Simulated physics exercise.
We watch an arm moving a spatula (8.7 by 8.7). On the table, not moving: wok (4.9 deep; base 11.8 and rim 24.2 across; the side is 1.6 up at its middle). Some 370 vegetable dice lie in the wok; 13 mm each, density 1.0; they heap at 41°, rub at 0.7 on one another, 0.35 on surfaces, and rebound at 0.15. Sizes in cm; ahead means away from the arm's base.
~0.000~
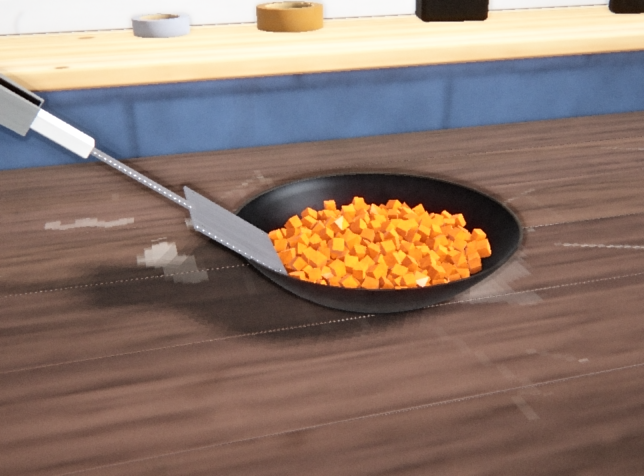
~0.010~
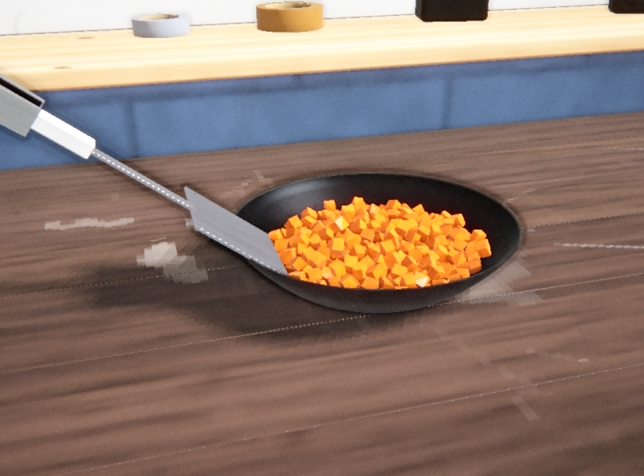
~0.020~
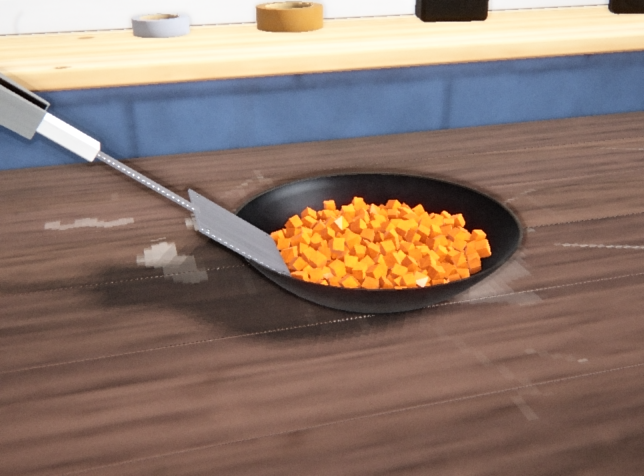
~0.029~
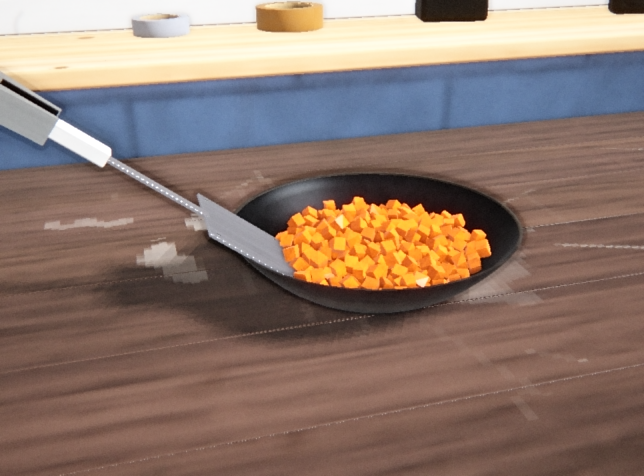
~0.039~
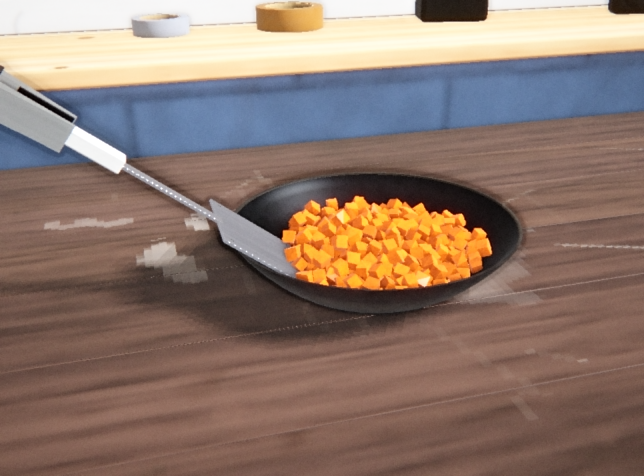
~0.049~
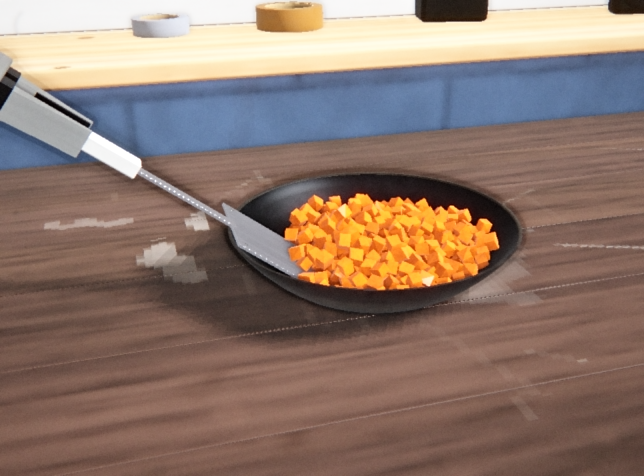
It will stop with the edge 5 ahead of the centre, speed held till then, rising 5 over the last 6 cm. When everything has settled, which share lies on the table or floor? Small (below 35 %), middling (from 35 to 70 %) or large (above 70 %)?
A small share, below 35 %, ends on the table or floor.
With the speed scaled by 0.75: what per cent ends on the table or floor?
About 20 per cent.
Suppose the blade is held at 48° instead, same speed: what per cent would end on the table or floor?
It would be near 30 per cent.
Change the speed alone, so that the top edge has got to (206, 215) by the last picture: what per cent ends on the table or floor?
Some 10 per cent.
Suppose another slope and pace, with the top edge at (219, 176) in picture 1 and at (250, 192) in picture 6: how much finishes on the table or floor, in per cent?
Some 25 per cent.
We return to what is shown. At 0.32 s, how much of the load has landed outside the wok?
Roughly 15 per cent.
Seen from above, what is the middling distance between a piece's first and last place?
About 6 cm.
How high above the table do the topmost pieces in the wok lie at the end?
Some 6.5 cm.
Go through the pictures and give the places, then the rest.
Spatula top edge at (189, 206), sloping 38°; upper third of the load around (374, 241), from x 275 to 485, top at y 205; 369 in the wok, in the first frame.
Spatula top edge at (190, 206), sloping 38°; upper third of the load around (374, 241), from x 275 to 485, top at y 205, in the second frame.
Spatula top edge at (194, 208), sloping 38°; upper third of the load around (374, 240), from x 275 to 485, top at y 205, in the third frame.
Spatula top edge at (204, 213), sloping 38°; upper third of the load around (374, 239), from x 285 to 485, top at y 205, in the fourth frame.
Spatula top edge at (217, 219), sloping 38°; upper third of the load around (375, 237), from x 290 to 485, top at y 205, in the fifth frame.
Spatula top edge at (230, 223), sloping 38°; upper third of the load around (383, 234), from x 290 to 490, top at y 200; 369 in the wok, in the sixth frame.
After 0.08 s, sloping 38°, highest piece 6 above the table; 369 in the wok.
After 0.11 s, sloping 38°, highest piece 9 above the table; 360 in the wok, 9 on the blade or in flight.
After 0.32 s, sloping 38°, highest piece 13 above the table; 275 in the wok, 58 on the table or floor, 36 on the blade or in flight.
After 1.37 s, sloping 38°, highest piece 6 above the table; 274 in the wok, 95 on the table or floor.
At rest, 274 in the wok, 95 on the table or floor. That is 26 % on the table or floor.
